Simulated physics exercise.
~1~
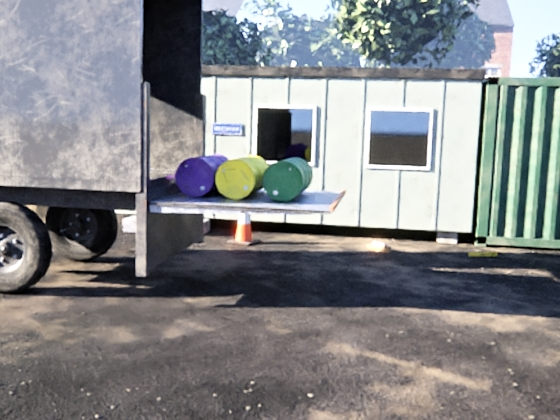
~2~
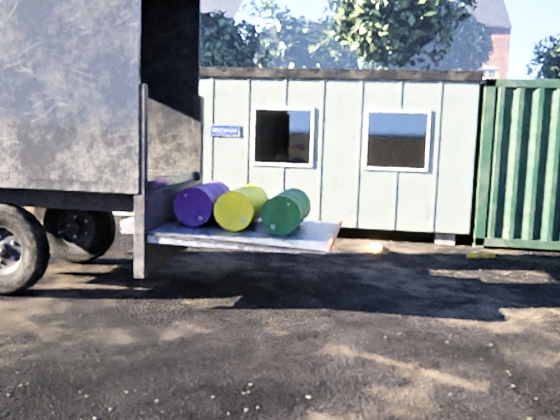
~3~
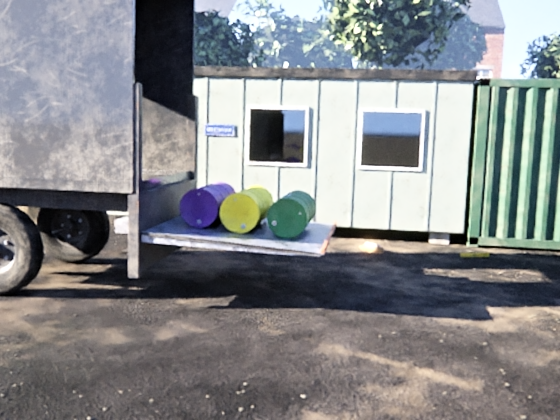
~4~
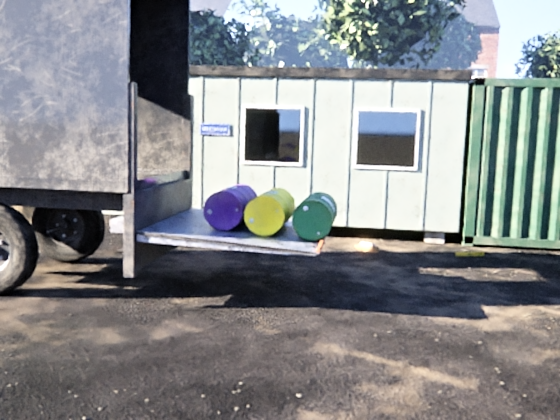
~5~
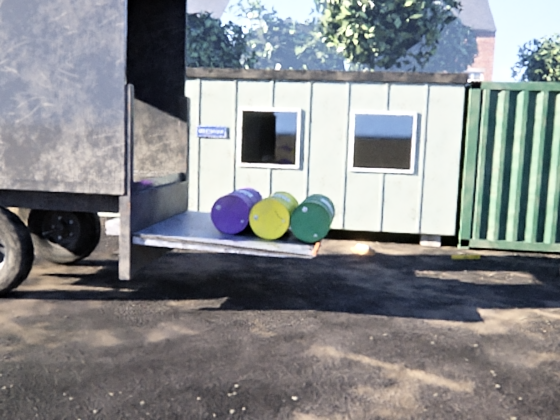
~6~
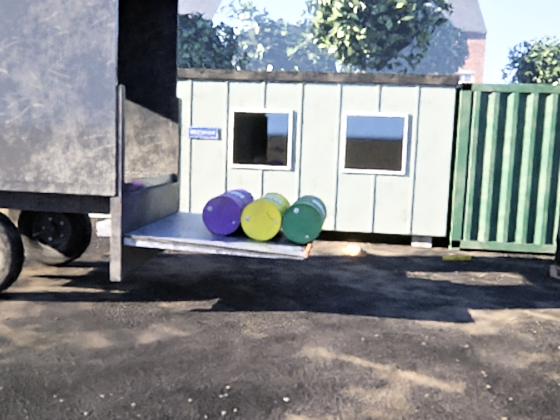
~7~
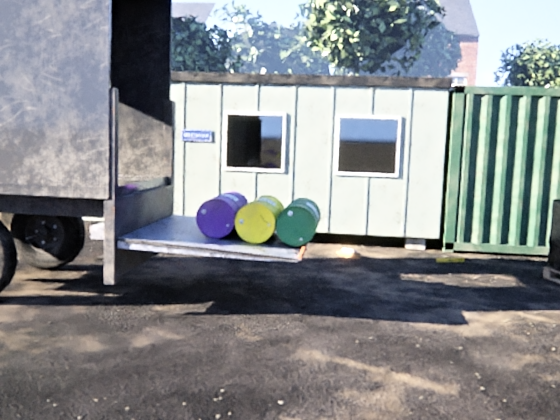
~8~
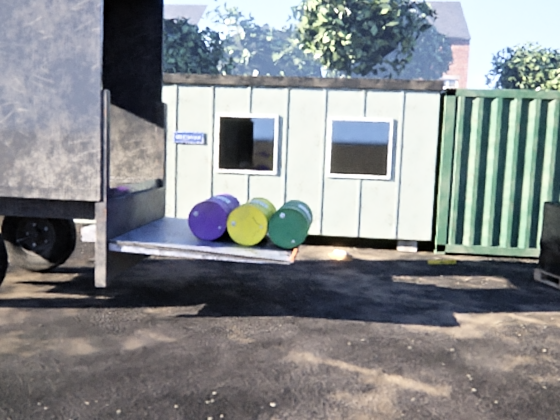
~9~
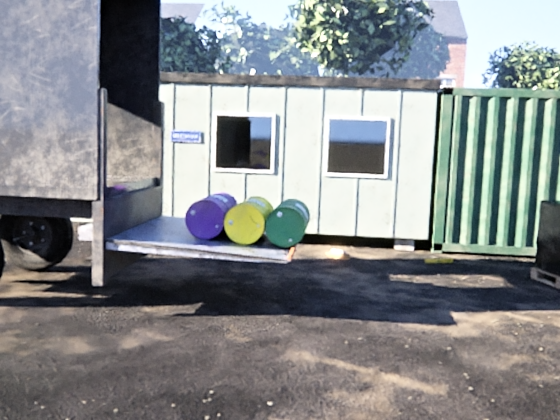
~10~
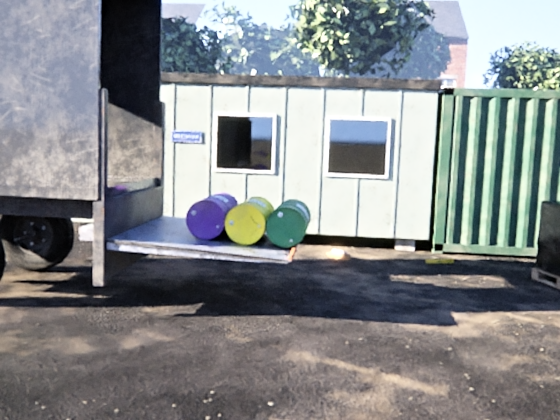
A truck's tail lift lowers and three coloured drums roll right, stopping near its edge.
